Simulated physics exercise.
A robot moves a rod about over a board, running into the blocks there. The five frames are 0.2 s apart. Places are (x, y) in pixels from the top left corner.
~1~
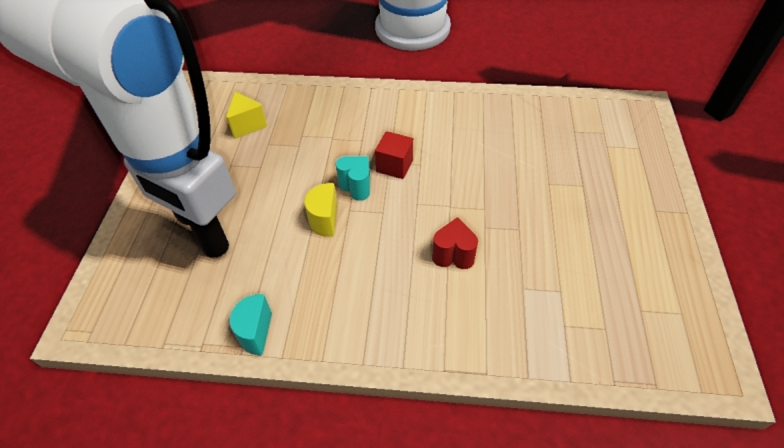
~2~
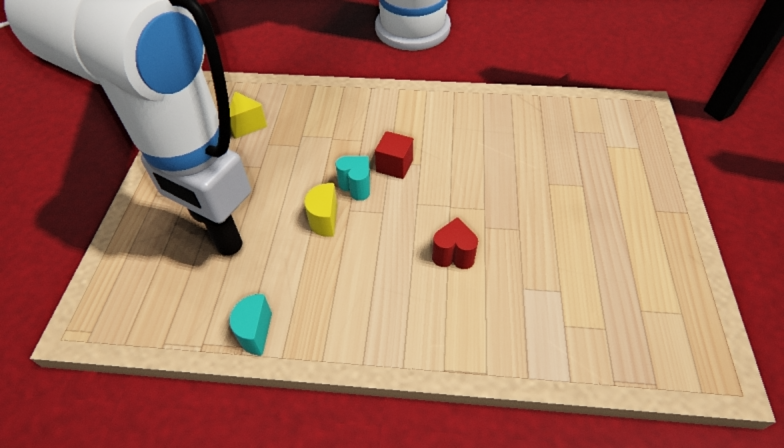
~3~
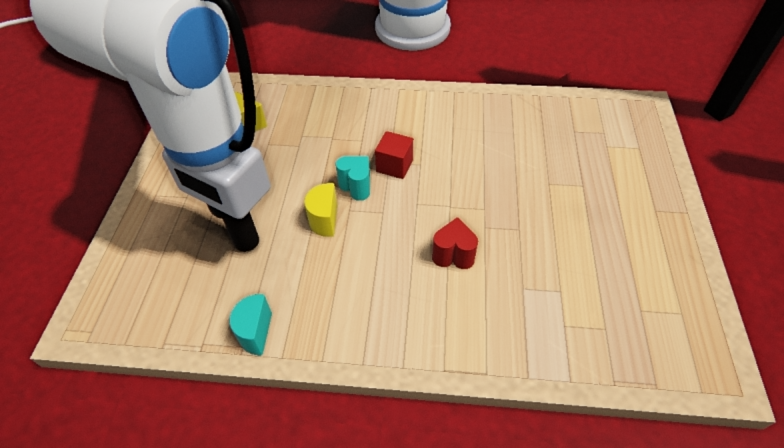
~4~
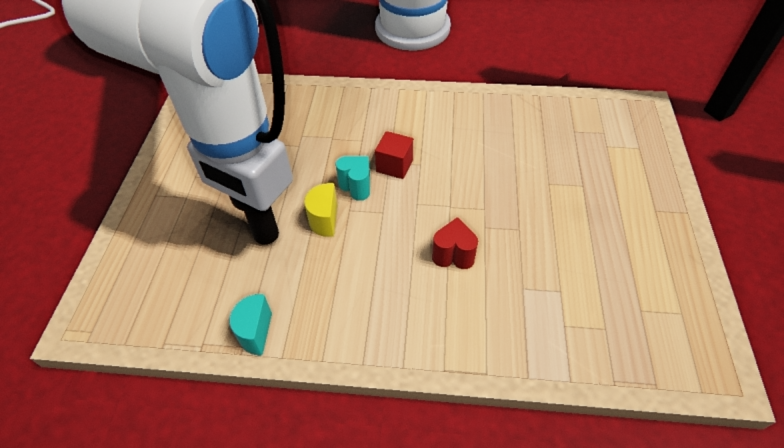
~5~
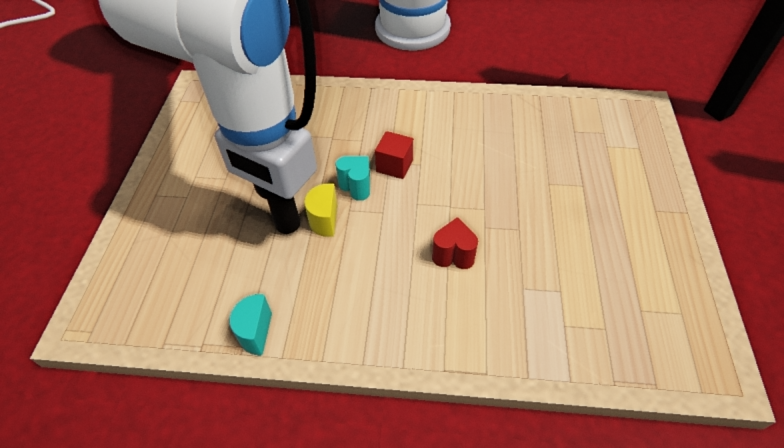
The clip opens on a wooden board with scattered red, yellow and turquoise blocks and a robot arm holding a dark rod near the left side. The arm glides steadily right and slightly away, passing in front of the rear yellow block, until the rod is close beside the yellow D-shaped block, with every block unmoved.
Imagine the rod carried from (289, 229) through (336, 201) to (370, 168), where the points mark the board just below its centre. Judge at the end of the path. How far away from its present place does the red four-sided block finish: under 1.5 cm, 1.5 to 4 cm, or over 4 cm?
Shift of 1.5 to 4 cm.
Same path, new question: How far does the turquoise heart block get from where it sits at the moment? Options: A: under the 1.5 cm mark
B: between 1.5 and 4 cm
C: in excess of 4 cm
(C)
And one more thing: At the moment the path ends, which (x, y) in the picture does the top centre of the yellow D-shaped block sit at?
At roughly (354, 193).
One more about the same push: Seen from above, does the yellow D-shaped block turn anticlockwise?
In short: No.
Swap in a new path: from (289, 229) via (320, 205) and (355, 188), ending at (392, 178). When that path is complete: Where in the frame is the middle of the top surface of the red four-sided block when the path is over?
The middle of its top is at (418, 127).
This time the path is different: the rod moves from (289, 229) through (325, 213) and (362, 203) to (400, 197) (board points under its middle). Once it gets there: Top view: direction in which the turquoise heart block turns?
From above, it looks like the turquoise heart block goes counterclockwise.
On the path given first. One third of the way, rod (321, 206); yellow D-shaped block (346, 193), turned 35° clockwise.
Two thirds of the way, rod (349, 185); yellow D-shaped block (354, 193), turned 55° clockwise; turquoise heart block (366, 157); red four-sided block (397, 142).
At the end, rod (370, 164); yellow D-shaped block (354, 193), turned 55° clockwise; turquoise heart block (386, 136); red four-sided block (416, 131), turned 60° clockwise.
